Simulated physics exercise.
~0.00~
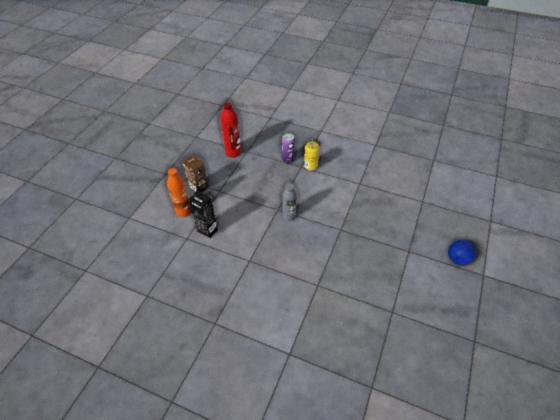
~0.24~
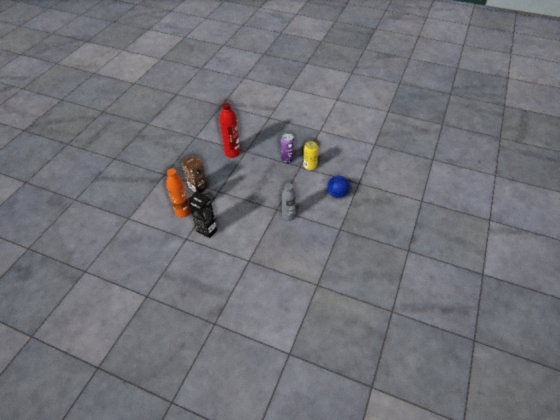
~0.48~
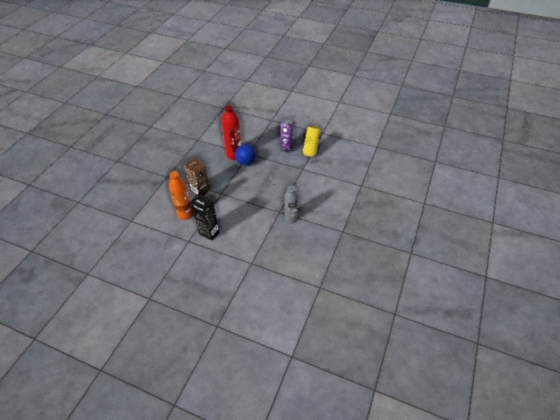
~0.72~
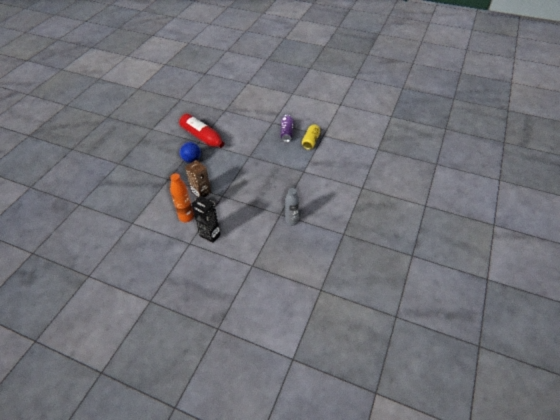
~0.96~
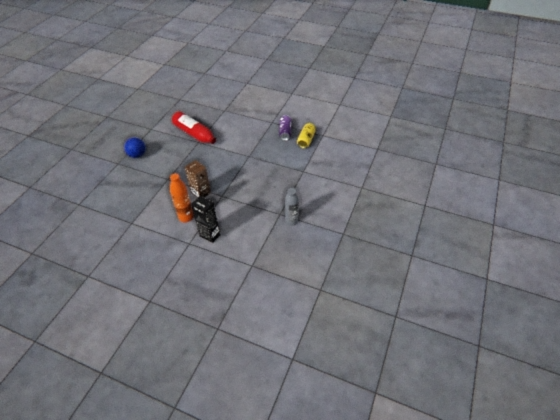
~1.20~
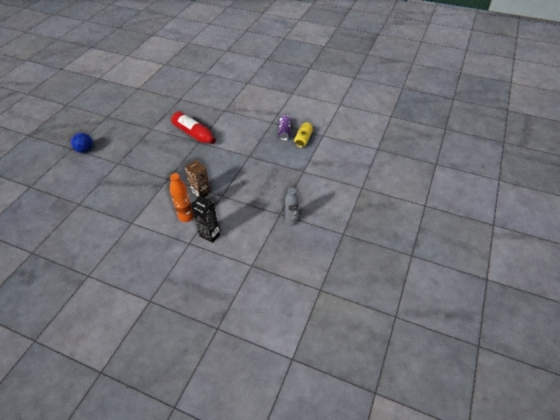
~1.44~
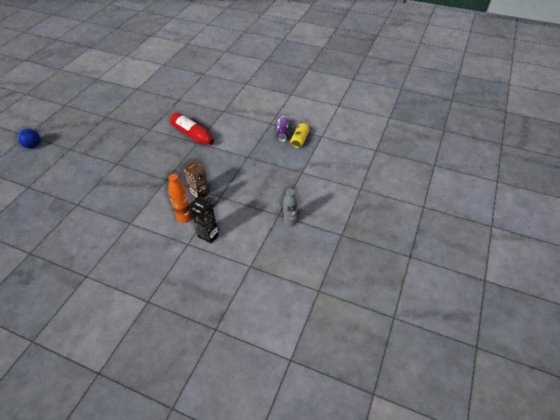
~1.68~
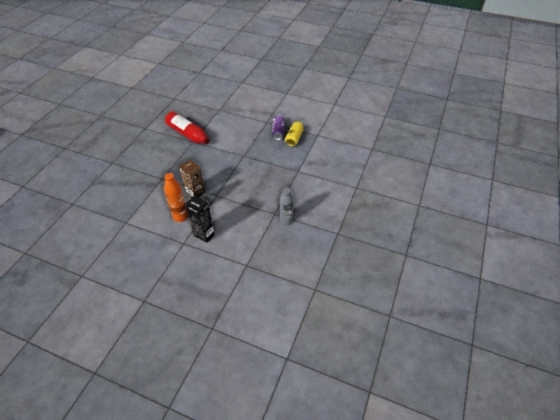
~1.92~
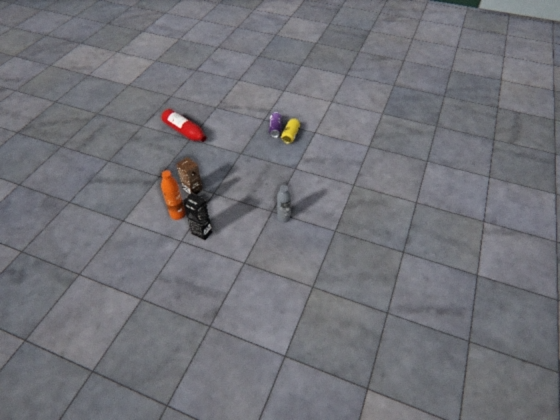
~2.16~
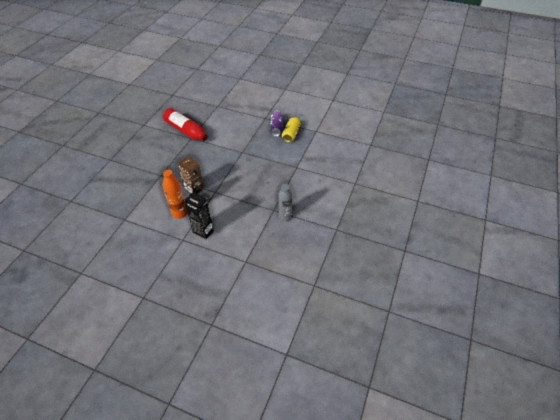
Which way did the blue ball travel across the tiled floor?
The blue ball rolled to the left, passing through the group of items and going on until it was out of view.
